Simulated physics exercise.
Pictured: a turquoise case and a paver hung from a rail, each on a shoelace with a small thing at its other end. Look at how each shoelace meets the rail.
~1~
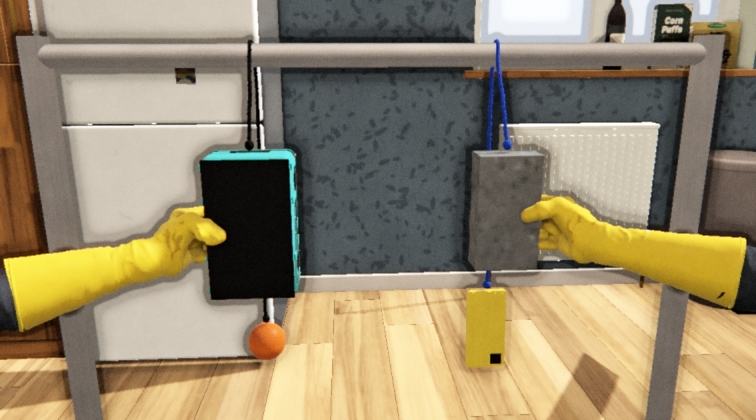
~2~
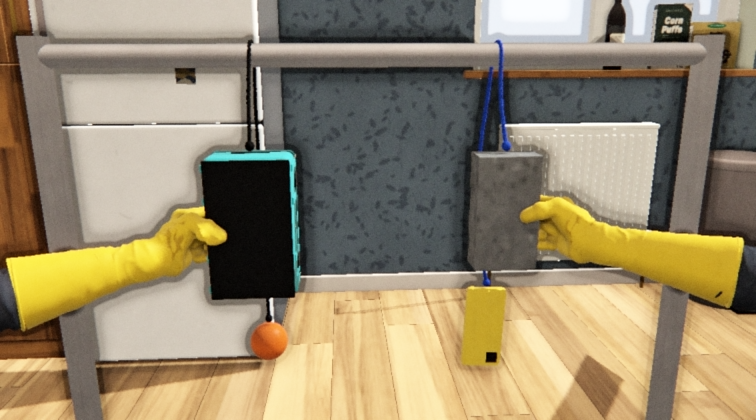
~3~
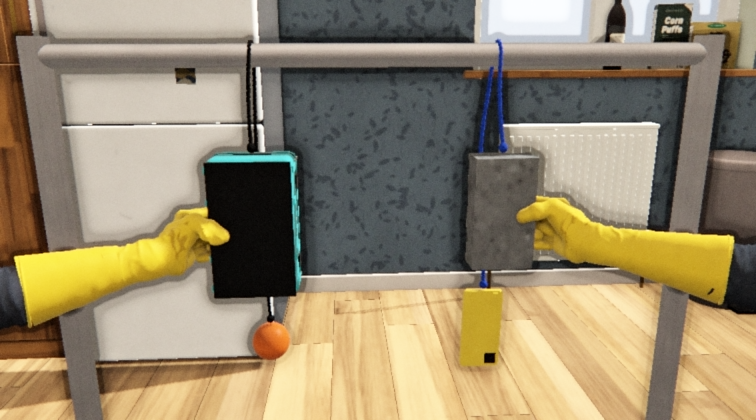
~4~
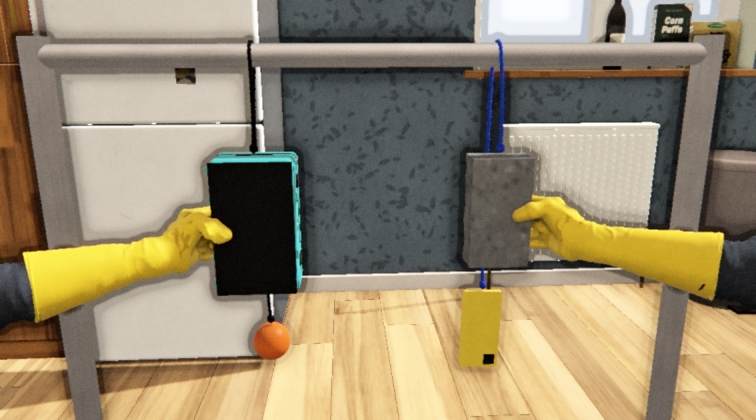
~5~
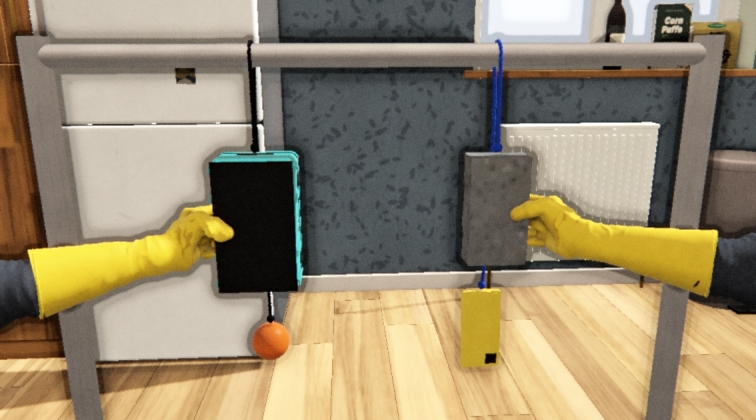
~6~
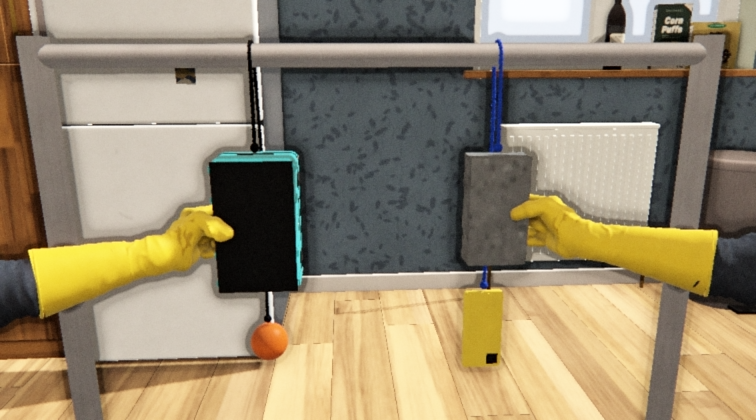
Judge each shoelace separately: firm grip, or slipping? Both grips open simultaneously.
My prediction: Well the turquoise case gets pulled down as expected; well the paver gets pulled down as expected.
Then, 0.42 s on from there, turquoise case dropping near (268, 371); paver dropping near (486, 387).
Then, 0.78 s on from there, turquoise case on the floor; paver on the floor.
In the end, turquoise case on the floor; paver on the floor. The turquoise case pulls its rope through and the paver runs down to the floor.
